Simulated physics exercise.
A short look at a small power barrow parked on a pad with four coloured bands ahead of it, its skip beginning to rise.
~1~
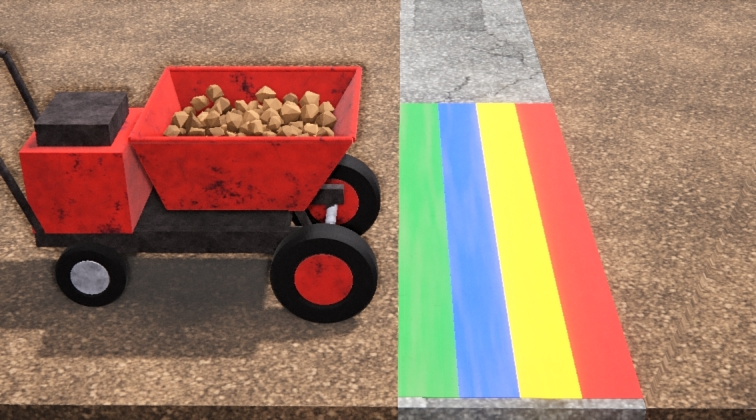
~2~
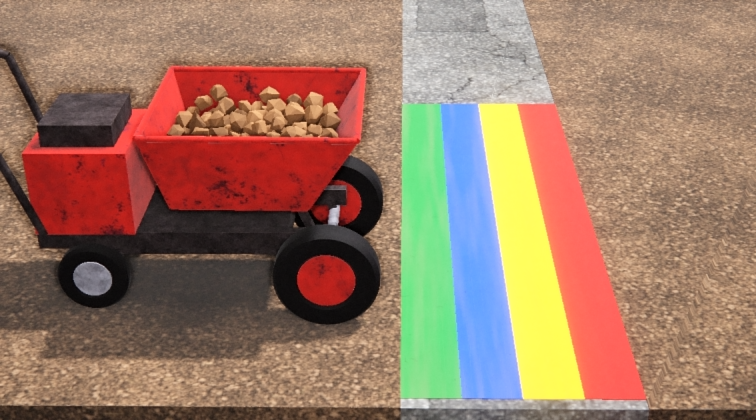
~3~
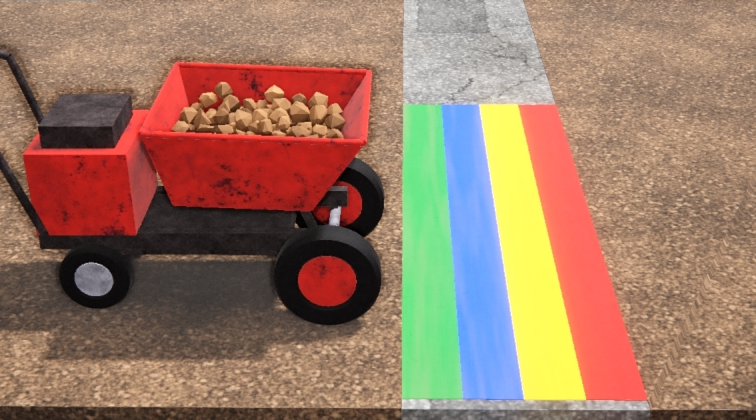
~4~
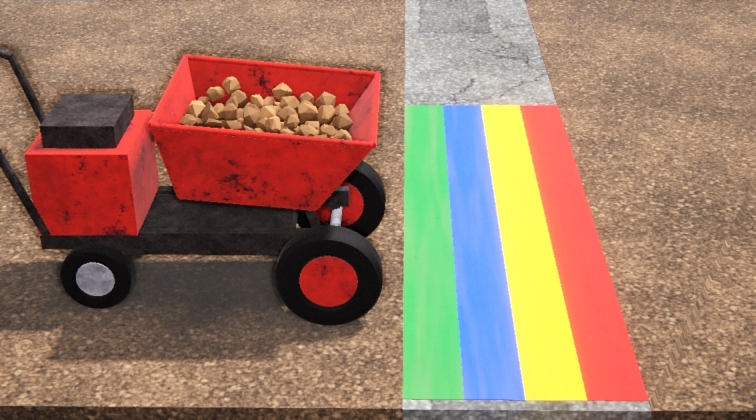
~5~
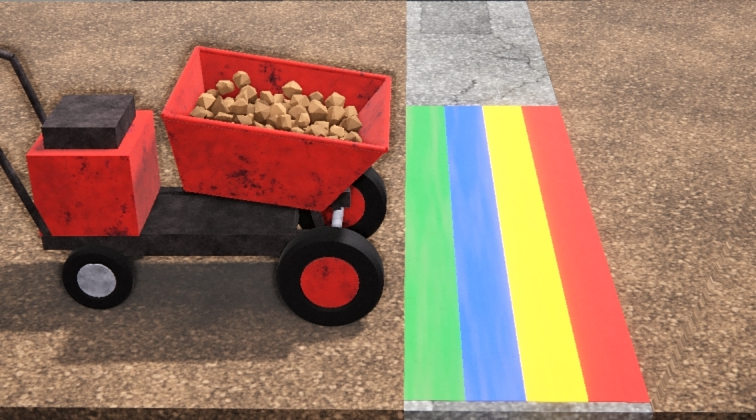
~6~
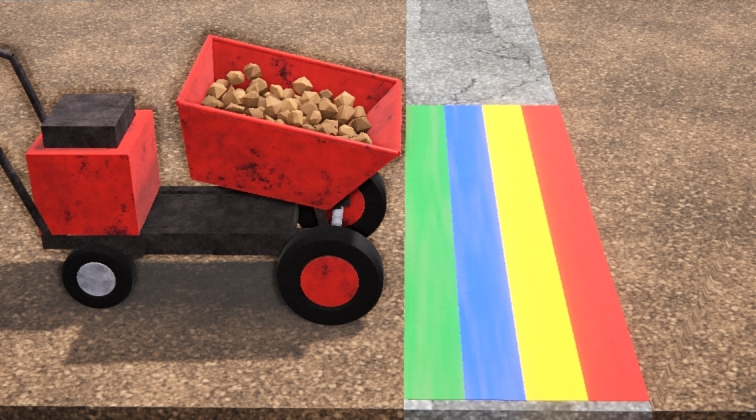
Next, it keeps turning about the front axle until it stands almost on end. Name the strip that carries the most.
The yellow strip carries the most.
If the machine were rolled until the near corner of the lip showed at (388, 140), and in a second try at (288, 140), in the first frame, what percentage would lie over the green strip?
Roughly 0 per cent, and 30 per cent.
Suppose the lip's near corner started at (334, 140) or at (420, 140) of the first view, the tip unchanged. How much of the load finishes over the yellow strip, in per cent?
First some 30, then 20 per cent.
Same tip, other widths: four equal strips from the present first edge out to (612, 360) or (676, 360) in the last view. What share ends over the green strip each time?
Roughly 0 per cent, and 0 per cent.
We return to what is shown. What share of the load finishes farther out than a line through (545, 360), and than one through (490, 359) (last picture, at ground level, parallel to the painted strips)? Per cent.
About 60 and 90 per cent.
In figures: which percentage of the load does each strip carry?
Green strip: 0 %, blue strip: 20 %, yellow strip: 35 %, red strip: 25 %.
Soon after the last picture, skip tipped steeply; all in the skip.
A little later, skip tipped right over; most in the skip; a small part over the blue strip; a small part over the yellow strip; a stray few falling.
Later still, skip tipped right over; about a quarter in the skip; a small part over the blue strip; about a third over the yellow strip; about a quarter over the red strip; a small part off the paint.
By the end, skip tipped right over; a stray few over the green strip; about a quarter over the blue strip; about a third over the yellow strip; about a quarter over the red strip; a small part off the paint.
